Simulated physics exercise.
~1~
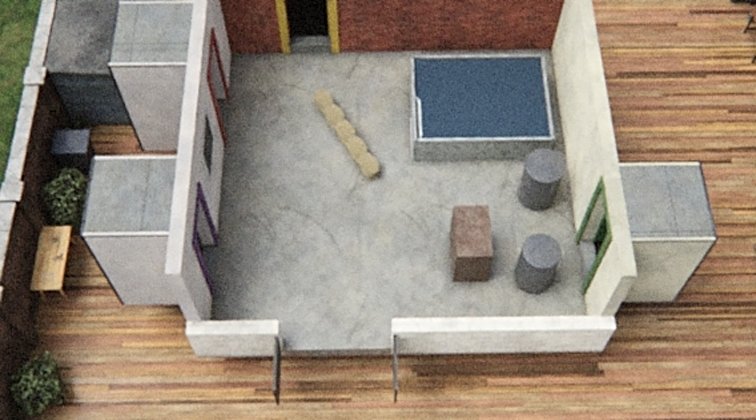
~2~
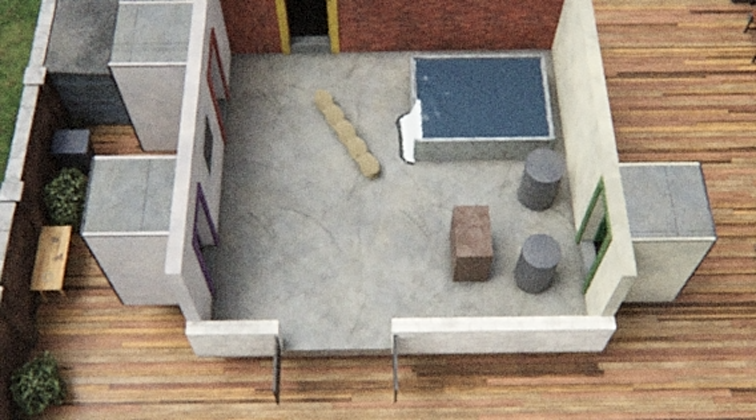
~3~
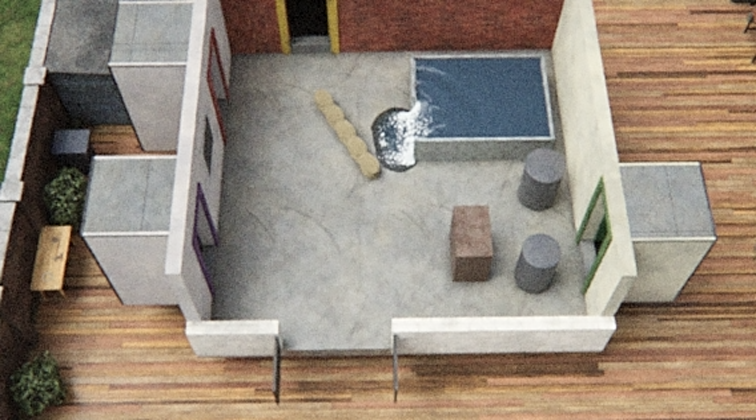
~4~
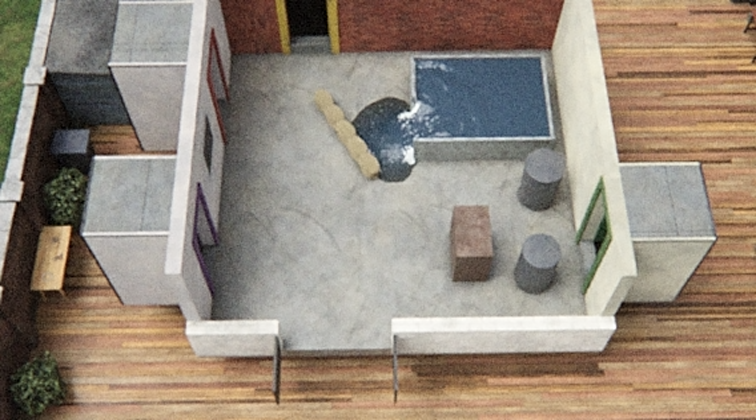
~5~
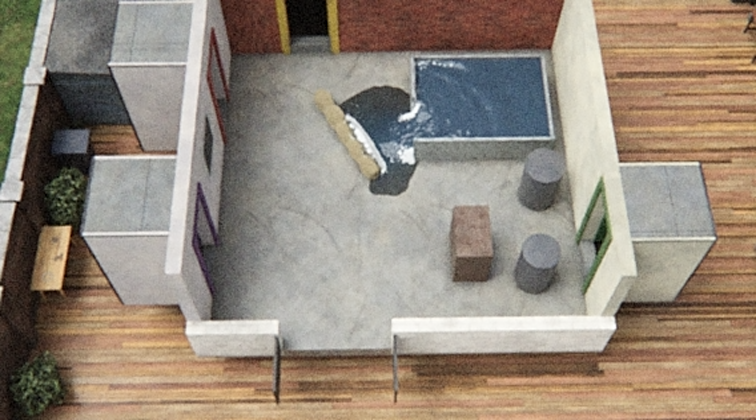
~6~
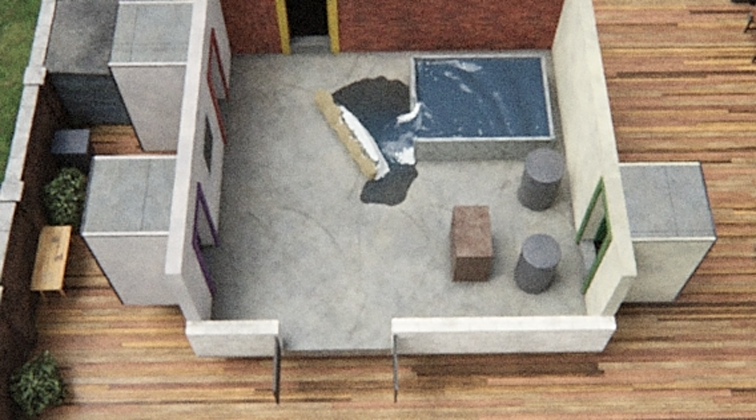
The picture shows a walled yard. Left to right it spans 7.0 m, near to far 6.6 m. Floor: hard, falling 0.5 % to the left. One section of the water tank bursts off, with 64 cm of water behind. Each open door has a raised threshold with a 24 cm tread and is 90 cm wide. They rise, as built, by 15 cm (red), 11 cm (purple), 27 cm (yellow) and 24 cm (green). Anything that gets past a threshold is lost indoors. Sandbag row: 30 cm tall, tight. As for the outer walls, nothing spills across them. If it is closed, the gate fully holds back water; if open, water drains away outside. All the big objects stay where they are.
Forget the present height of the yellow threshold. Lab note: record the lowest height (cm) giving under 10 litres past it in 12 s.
Lowest height: 26 cm.
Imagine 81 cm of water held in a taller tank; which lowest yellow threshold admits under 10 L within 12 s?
The step would need to be some 33 cm high.
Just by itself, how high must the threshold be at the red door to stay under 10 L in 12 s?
At red, roughly 9.0 cm.
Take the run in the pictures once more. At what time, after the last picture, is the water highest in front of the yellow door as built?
Roughly 1.8 s.
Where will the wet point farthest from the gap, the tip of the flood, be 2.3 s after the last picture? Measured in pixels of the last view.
The farthest wet point sits near (288, 337) in the last view.
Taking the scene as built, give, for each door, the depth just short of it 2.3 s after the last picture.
Door by door, in centimetres - red 13, purple 0, yellow 26, green 0.
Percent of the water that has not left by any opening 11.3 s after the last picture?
Some 86 %.
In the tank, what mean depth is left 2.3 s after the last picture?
About 36 centimetres.
Then, 0.7 s after the last picture water covers 20 % of the floor, deepest (50 cm) near (374, 161); 15 cm at the yellow door, 0 litres in over its 27 cm threshold.
Then, 2.3 s after the last picture water covers 65 % of the floor, deepest (38 cm) near (374, 161); 26 cm at the yellow door, 6 litres in over its 27 cm threshold.
Then, 11.3 s after the last picture water covers 95 % of the floor, deepest (12 cm) near (374, 161); 8 cm at the yellow door, 8 litres in over its 27 cm threshold.
At the yellow door as built, the water peaked near 27 cm, 1.9 s after the last picture.
Run again over the same 12 s with other heights there, 19 litres in over 24 cm, 0 litres over 32.5 cm. The limit of 10 litres is kept from about 26 cm up.
